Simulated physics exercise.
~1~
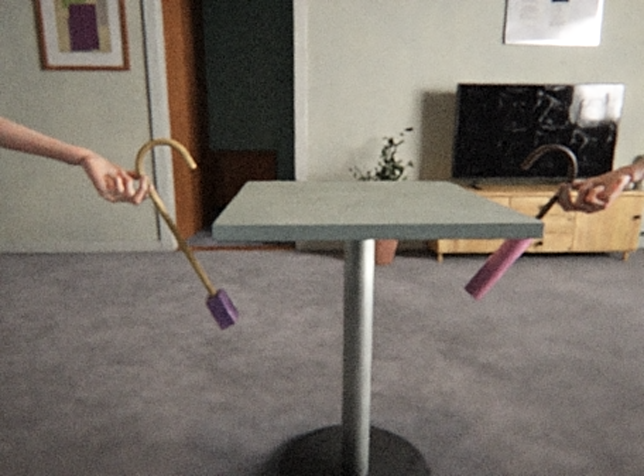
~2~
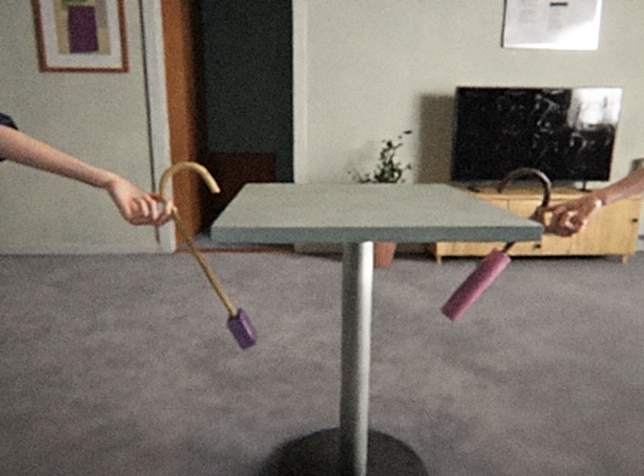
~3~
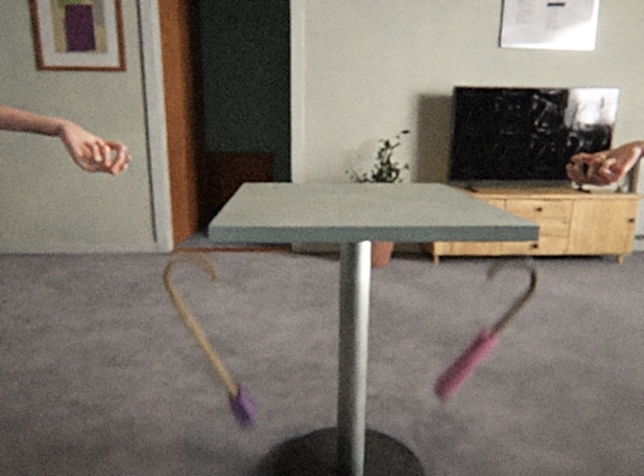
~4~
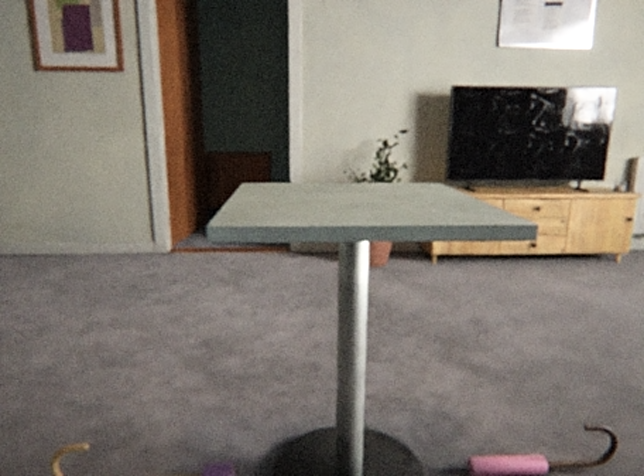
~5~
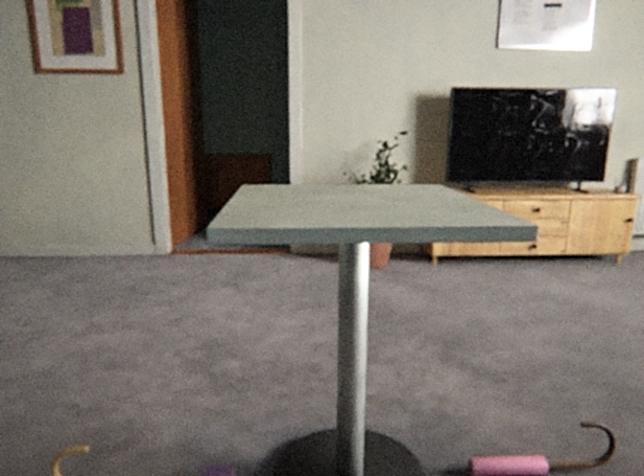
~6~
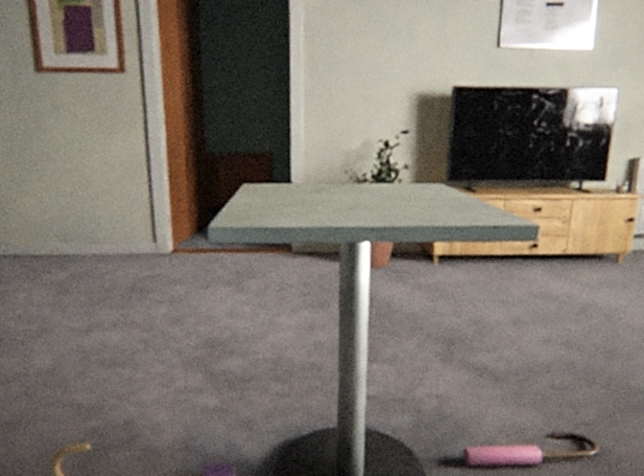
The clip shows two hands holding a hooked purple brush and a hooked pink umbrella beside opposite ends of a small table. The hands bring them inward and let go, and both drop to the carpet, ending on the floor on either side of the table.
